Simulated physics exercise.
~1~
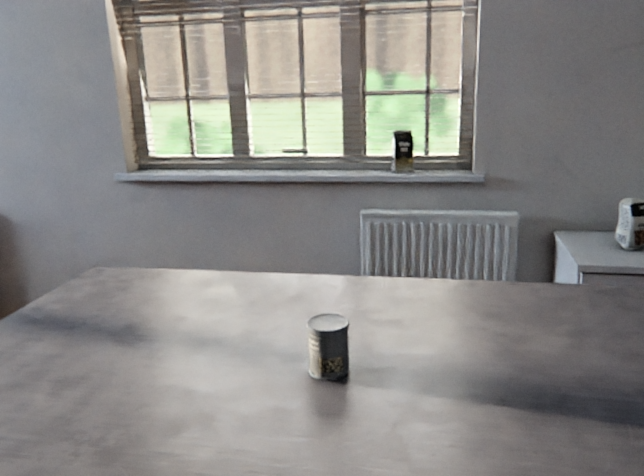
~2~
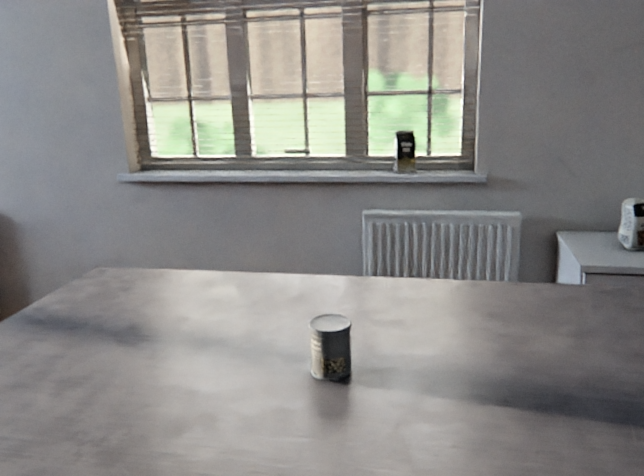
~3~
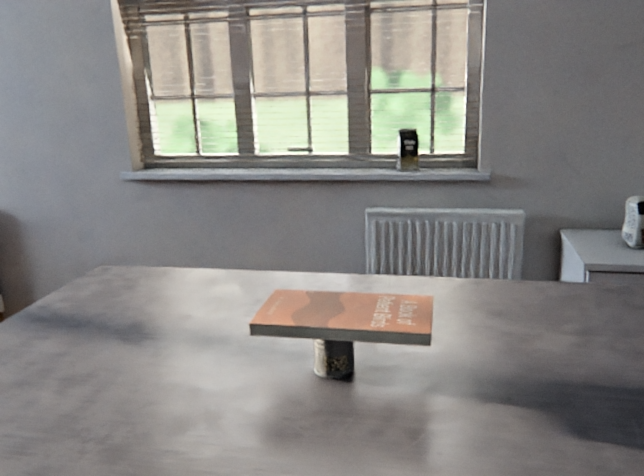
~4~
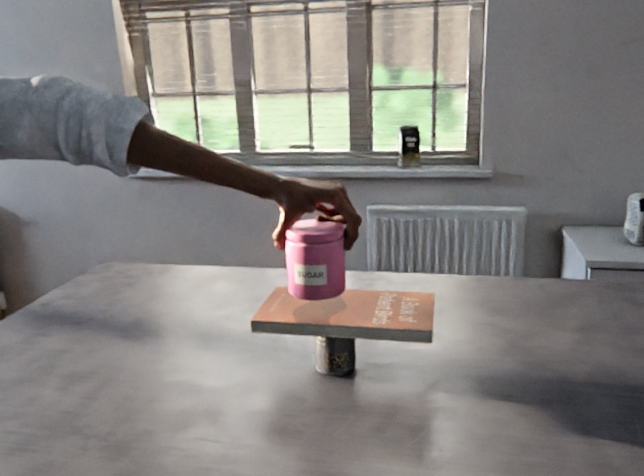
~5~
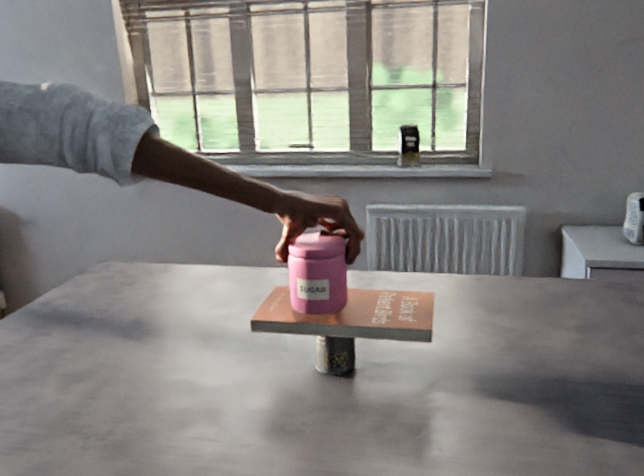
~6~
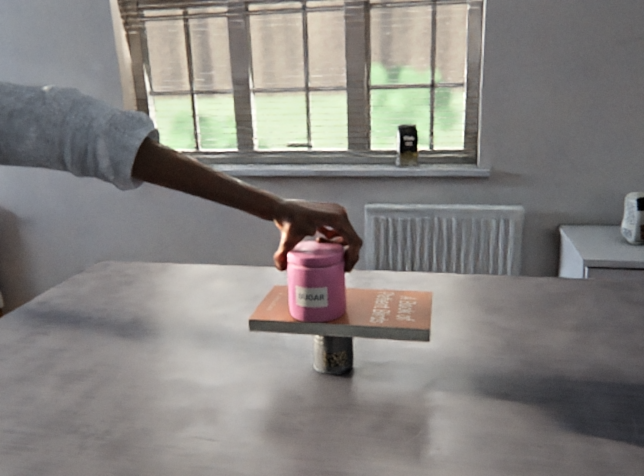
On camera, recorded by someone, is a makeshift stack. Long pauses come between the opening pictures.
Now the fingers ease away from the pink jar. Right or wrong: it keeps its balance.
Right.
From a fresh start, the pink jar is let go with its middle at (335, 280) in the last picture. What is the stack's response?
What happens next is that it remains standing.
Then, 0.80 s after the last picture, nothing has stirred.
Then, 1.70 s after the last picture, pink jar resting near (316, 281).
At rest, all 3 in place. Seen from the same camera at the end, pink jar near (316, 281). The stack stays up.
